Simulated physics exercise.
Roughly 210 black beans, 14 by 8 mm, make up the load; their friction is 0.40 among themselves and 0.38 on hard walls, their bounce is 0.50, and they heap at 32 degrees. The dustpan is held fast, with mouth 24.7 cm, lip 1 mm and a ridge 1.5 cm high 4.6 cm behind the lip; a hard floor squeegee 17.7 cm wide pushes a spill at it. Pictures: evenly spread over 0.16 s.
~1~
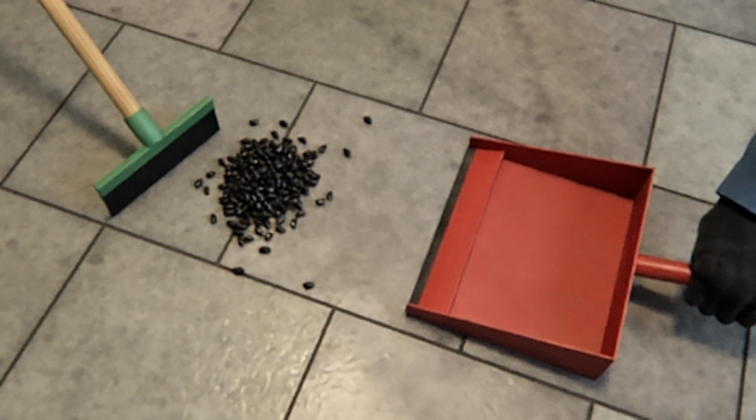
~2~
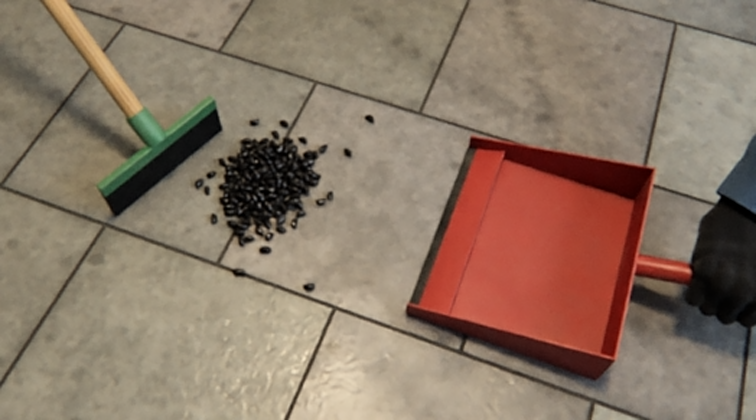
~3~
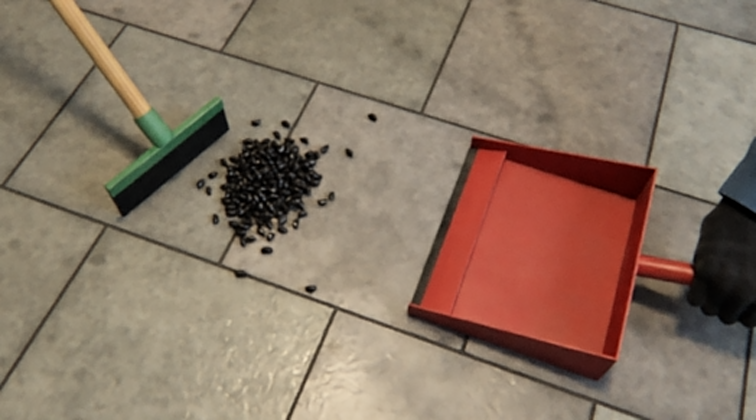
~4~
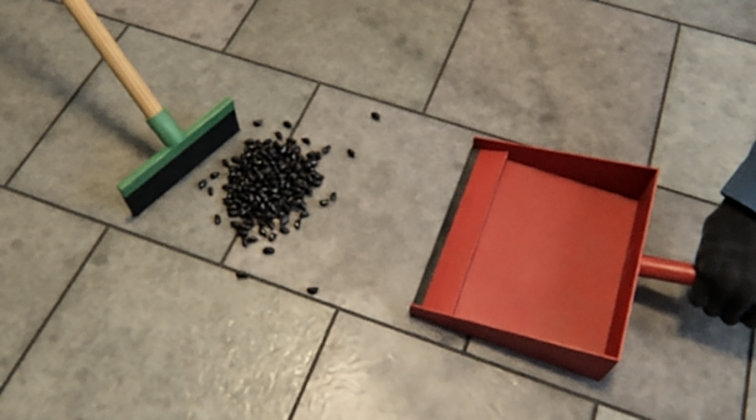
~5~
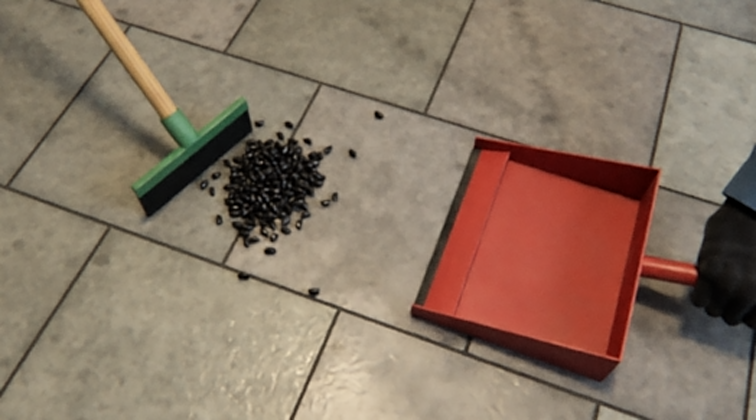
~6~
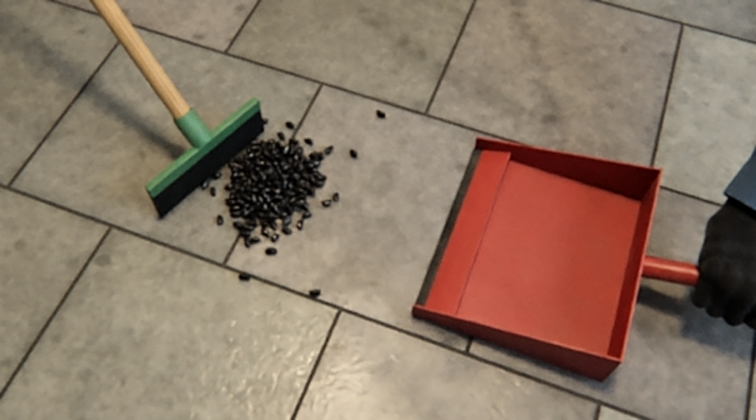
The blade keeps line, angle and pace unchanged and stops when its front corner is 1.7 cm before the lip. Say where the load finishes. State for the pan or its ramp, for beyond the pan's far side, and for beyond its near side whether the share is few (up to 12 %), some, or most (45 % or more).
Pan: Few, far side: Few, near side: Few.
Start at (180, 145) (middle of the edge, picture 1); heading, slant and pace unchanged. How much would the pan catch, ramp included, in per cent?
0 per cent, roughly.
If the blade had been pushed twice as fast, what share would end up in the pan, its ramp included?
About 15 per cent.
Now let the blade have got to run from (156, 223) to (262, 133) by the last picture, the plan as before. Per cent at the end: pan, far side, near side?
Pan 15; far 0; near 30.
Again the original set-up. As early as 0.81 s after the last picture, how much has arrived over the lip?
0 % so far.
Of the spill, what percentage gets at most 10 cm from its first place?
I'd say about 30 per cent.
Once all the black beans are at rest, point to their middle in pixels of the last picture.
Close to pixel (391, 226).
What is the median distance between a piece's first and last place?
It comes to some 16 cm.
Then, 0.30 s after the last picture, middle of the blade 18 cm from the lip; 0 % over the lip, far side 0 %, near side 0 %.
Then, 0.50 s after the last picture, middle of the blade 9 cm from the lip; 0 % over the lip, far side 0 %, near side 0 %.
Then, 0.81 s after the last picture, middle of the blade 5 cm from the lip; 0 % over the lip, far side 5 %, near side 0 %.
In the end, pan 0 %, far side 5 %, near side 5 %, in front of the lip or behind the blade 95 %.
